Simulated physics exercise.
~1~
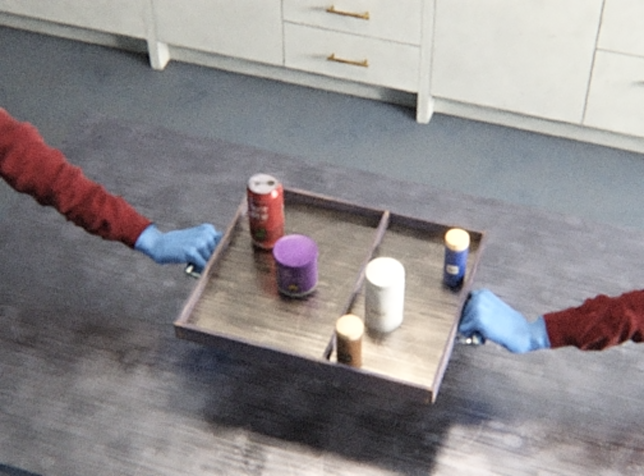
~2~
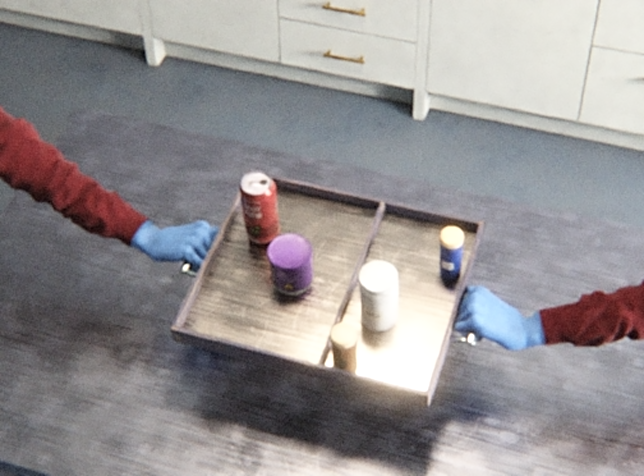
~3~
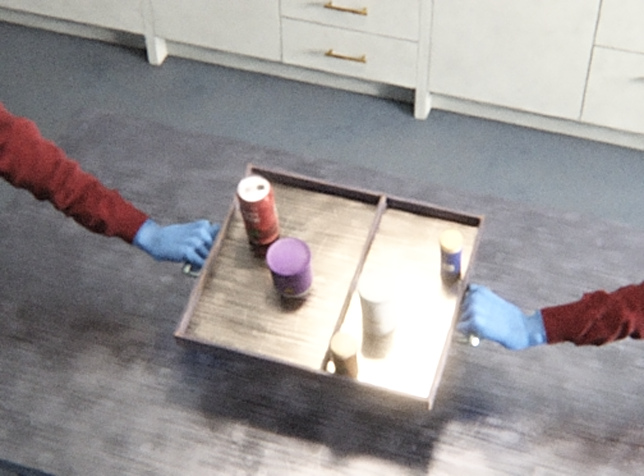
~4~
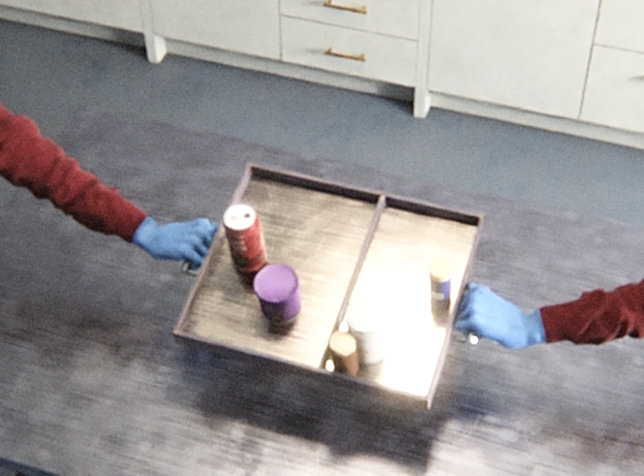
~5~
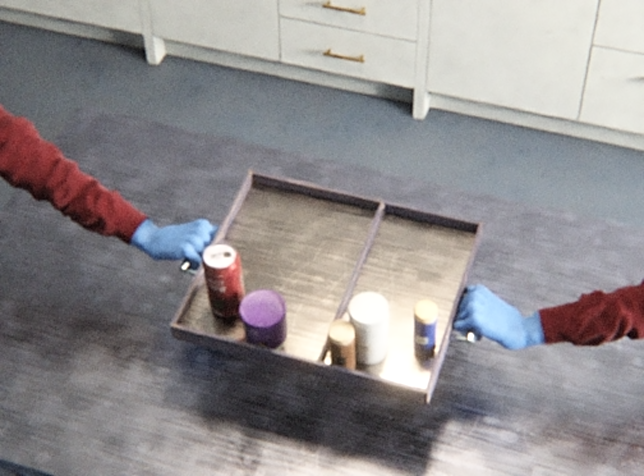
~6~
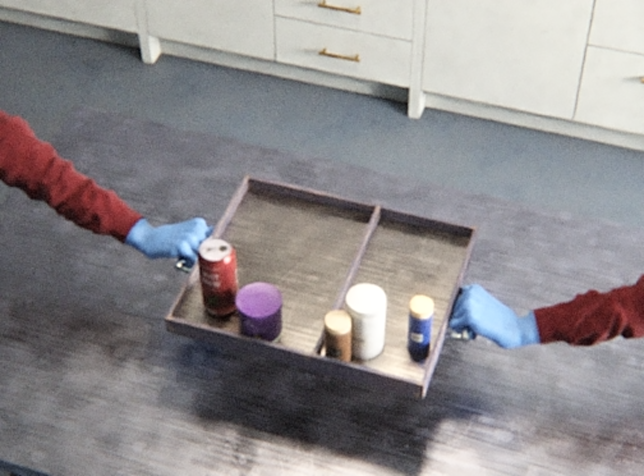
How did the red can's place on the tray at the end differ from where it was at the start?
At the start the red can stood near the far left corner of the tray, and by the end it was close to the near left corner.
A tray held by two blue-gloved hands tipped toward the near side, and the red can, purple tin, white jar and blue shaker slid to the near edge while the brown shaker barely moved; it levelled out with everything still standing.
